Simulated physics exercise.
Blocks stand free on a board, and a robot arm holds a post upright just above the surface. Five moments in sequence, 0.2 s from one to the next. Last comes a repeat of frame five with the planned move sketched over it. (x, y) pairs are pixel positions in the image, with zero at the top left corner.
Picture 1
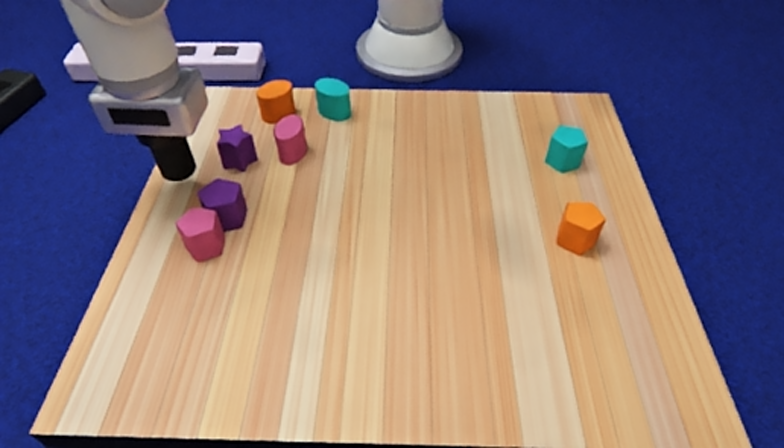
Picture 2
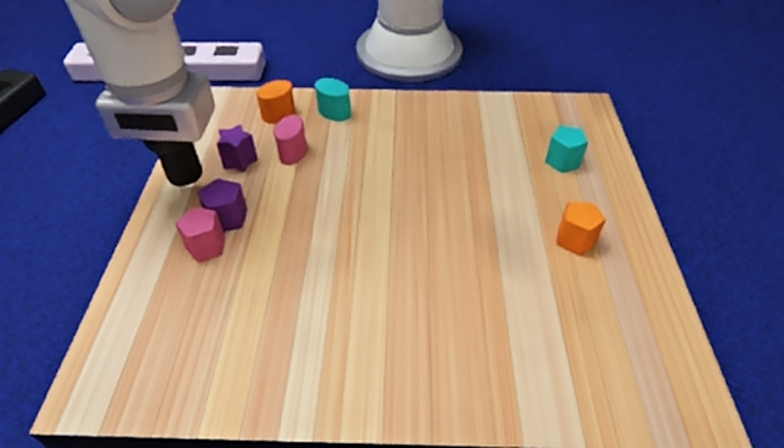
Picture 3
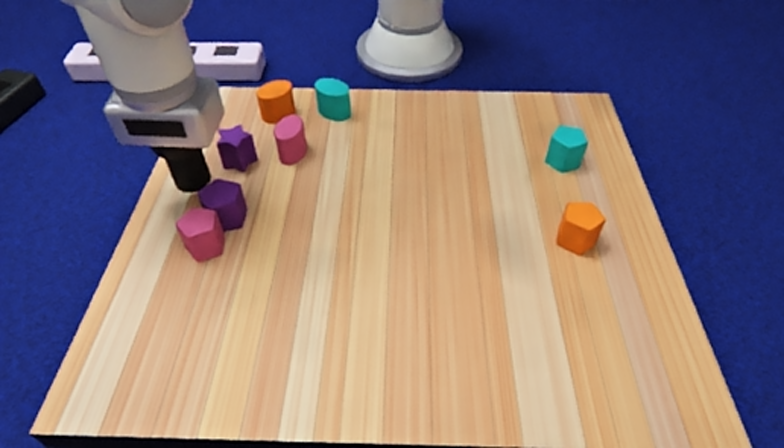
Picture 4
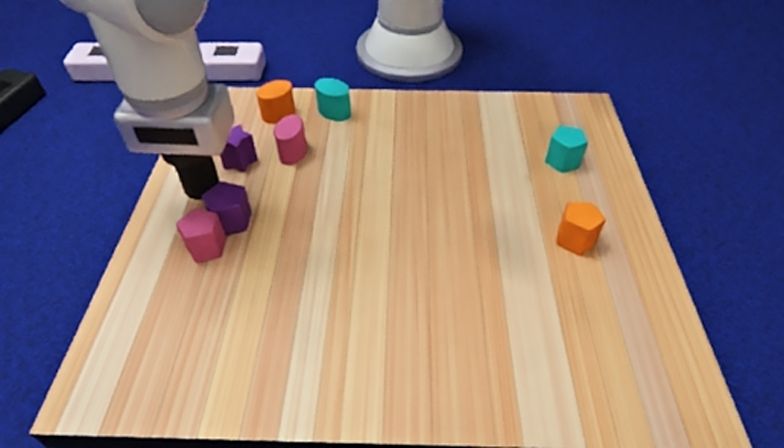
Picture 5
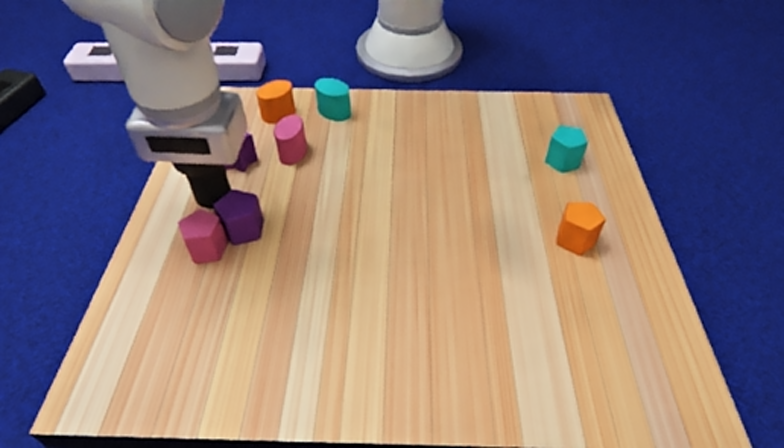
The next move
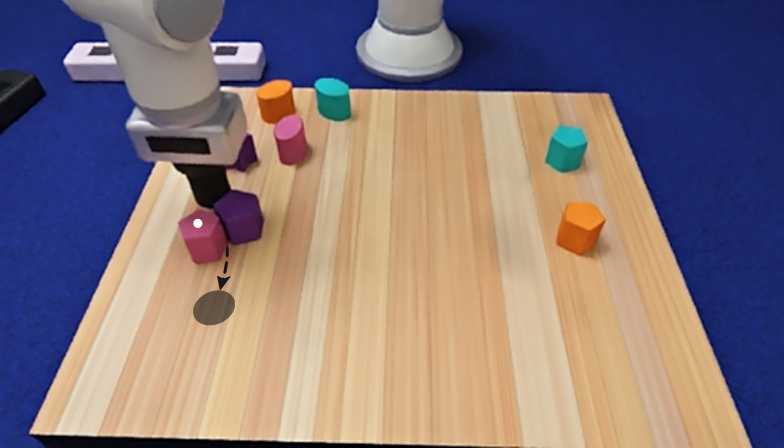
A robot arm moved its black post slowly down and to the right across a wooden board, nudging a purple block slightly the same way, while the pink block beside it barely shifted.
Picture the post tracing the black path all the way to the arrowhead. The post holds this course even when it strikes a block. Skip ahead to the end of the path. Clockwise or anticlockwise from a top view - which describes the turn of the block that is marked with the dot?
Seen from overhead, it turns clockwise.
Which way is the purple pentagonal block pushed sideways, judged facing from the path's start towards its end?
Answer: Left.
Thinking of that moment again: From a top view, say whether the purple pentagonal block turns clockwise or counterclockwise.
It swings round anticlockwise.
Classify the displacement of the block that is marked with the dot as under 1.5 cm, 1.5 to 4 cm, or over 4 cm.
By the end of the path, it will have gone past 4 cm.
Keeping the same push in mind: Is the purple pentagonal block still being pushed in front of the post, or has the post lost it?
When the path is over, you would find the purple pentagonal block off to the side or behind the post.
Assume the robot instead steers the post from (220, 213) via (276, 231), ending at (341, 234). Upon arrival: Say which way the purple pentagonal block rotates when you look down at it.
Clockwise from above.
Drawn move, from (220, 213) over (227, 256) to (214, 307); the dot is on the pink pentagonal block.
On the path given first. One third of the way, post (221, 224); pink pentagonal block (193, 243), turned 15° clockwise; purple pentagonal block (255, 225), turned 35° anticlockwise.
Two thirds of the way, post (219, 256); pink pentagonal block (178, 272), turned 55° clockwise; purple pentagonal block (260, 231), turned 55° anticlockwise.
At the end, post (207, 292); pink pentagonal block (160, 292), turned 115° clockwise; purple star block still; purple pentagonal block (260, 231), turned 55° anticlockwise.
